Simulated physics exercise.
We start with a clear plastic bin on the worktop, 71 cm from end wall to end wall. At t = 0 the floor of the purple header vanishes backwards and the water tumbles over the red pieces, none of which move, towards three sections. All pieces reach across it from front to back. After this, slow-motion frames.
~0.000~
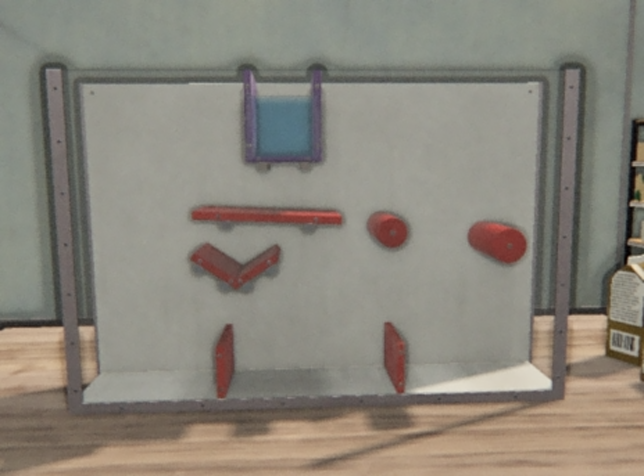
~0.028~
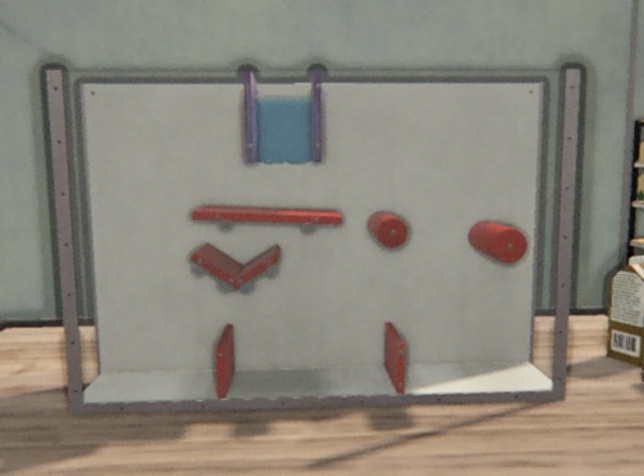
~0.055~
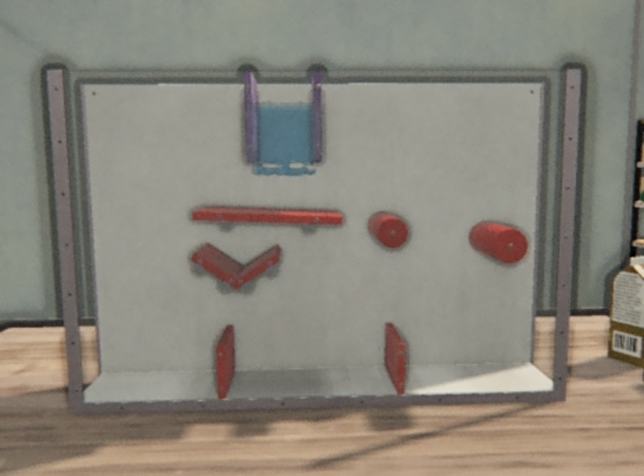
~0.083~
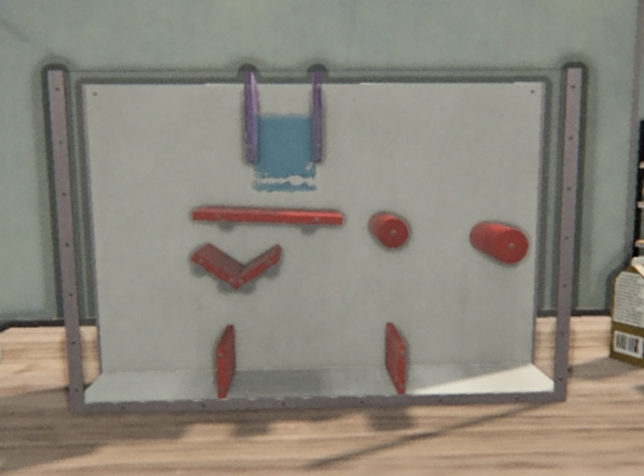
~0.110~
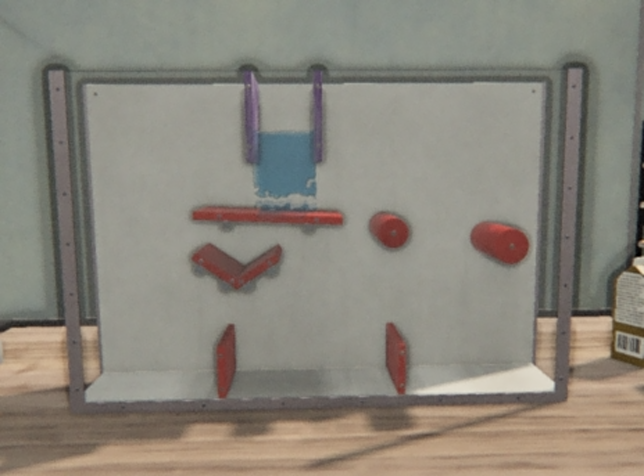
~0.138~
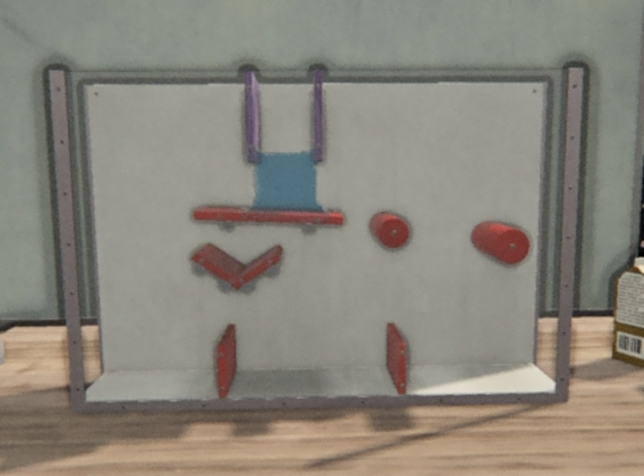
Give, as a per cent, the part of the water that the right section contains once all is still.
It contains roughly 30 per cent.
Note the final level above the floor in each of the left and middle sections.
Depths: About 1.5 cm, about 1.5 cm.
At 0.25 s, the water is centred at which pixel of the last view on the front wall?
At about (287, 214).
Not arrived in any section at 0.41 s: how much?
Estimate: About 75 per cent.
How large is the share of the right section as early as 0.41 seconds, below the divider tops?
About 2 %.
Then, 0.25 s in, hardly anything has reached the bottom yet.
Then, 0.41 s in, 26 per cent is down, the largest part in the middle section.
Then, 0.81 s in, 86 per cent is down, the largest part in the left section.
Finally, the split from left to right is 36, 34 and 28 per cent.
